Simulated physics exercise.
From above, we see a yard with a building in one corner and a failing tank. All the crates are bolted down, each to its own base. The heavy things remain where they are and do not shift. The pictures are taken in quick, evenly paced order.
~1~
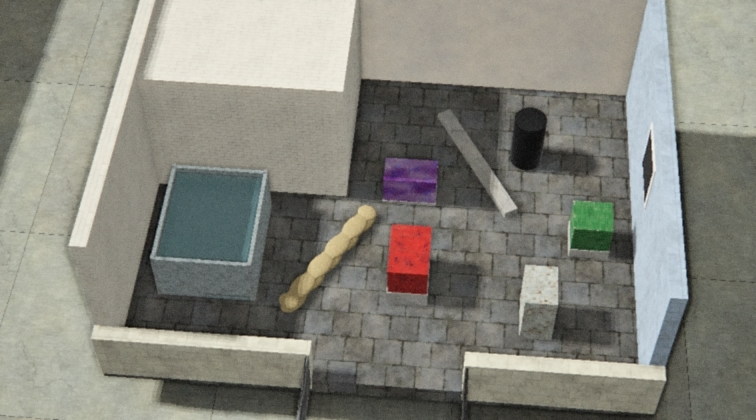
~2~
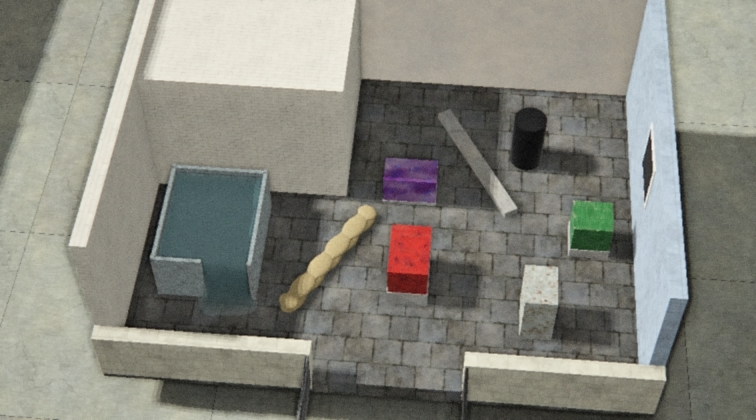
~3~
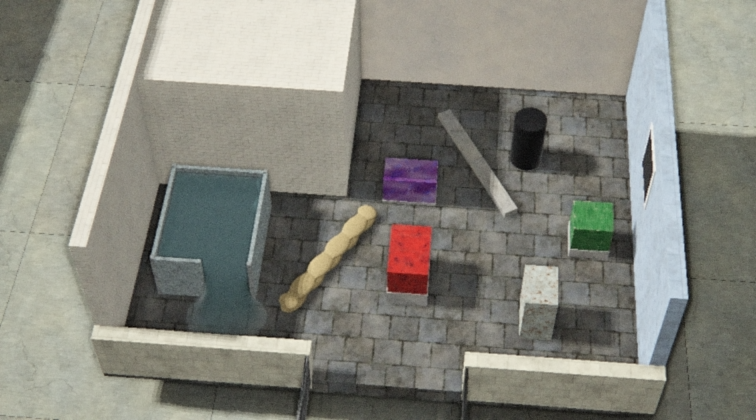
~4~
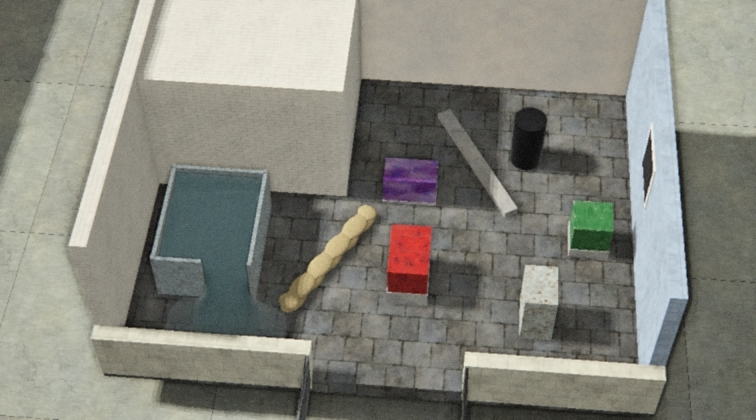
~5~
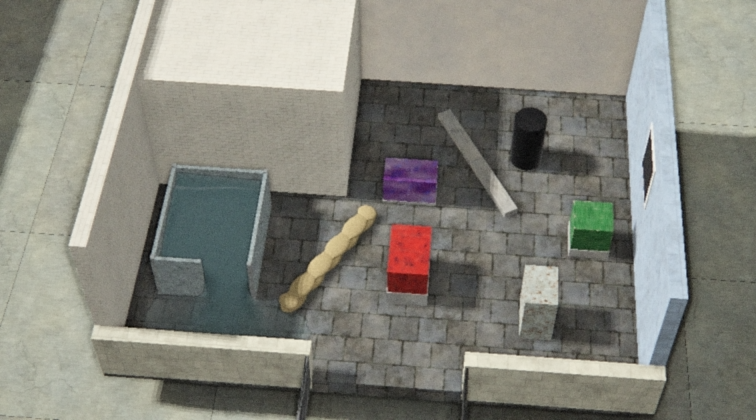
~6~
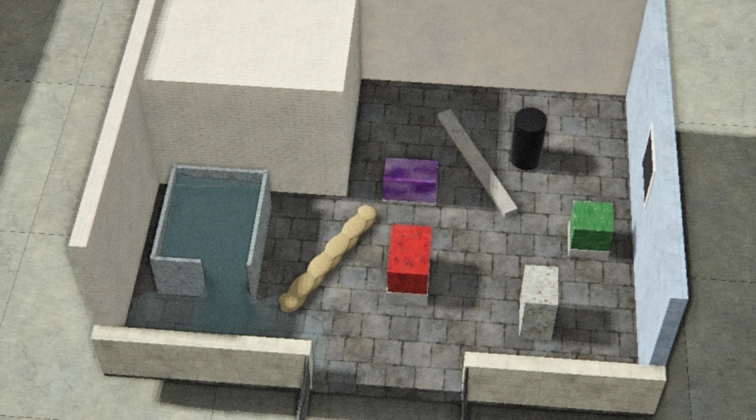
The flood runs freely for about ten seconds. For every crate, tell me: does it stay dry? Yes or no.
Here is how it goes: The red crate, yes, it stays dry; the green crate, yes, it stays dry; the purple crate, no, it gets wet.
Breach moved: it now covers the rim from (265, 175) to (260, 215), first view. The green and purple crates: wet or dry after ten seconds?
In short: Green crate ends up wet, purple crate is topped.
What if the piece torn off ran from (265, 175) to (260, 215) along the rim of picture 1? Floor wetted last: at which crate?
The green crate.
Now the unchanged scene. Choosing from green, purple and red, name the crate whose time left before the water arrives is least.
It's the red one.
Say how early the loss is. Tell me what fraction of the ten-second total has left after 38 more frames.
That comes to 75 per cent, as I work it out.
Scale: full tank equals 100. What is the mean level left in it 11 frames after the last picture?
I'd put it close to 50 percent.
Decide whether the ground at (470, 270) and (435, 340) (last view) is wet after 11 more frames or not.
Clear, then swamped.
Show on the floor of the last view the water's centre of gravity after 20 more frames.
Centre of mass: Roughly (272, 285).
A moment on, water covers 15 % of the floor; the red crate not reached, the green crate not reached, the purple crate not reached.
Next, water covers 30 % of the floor; the red crate water round its plinth, the green crate not reached, the purple crate not reached.
Then, water covers 45 % of the floor; the red crate water round its plinth, the green crate water round its plinth, the purple crate water round its plinth.
Later, water covers 70 % of the floor; the red crate water round its plinth, the green crate water round its plinth, the purple crate water round its plinth.
In the end, water covers 95 % of the floor; the red crate stayed above the water, the green crate stayed above the water, the purple crate was topped.
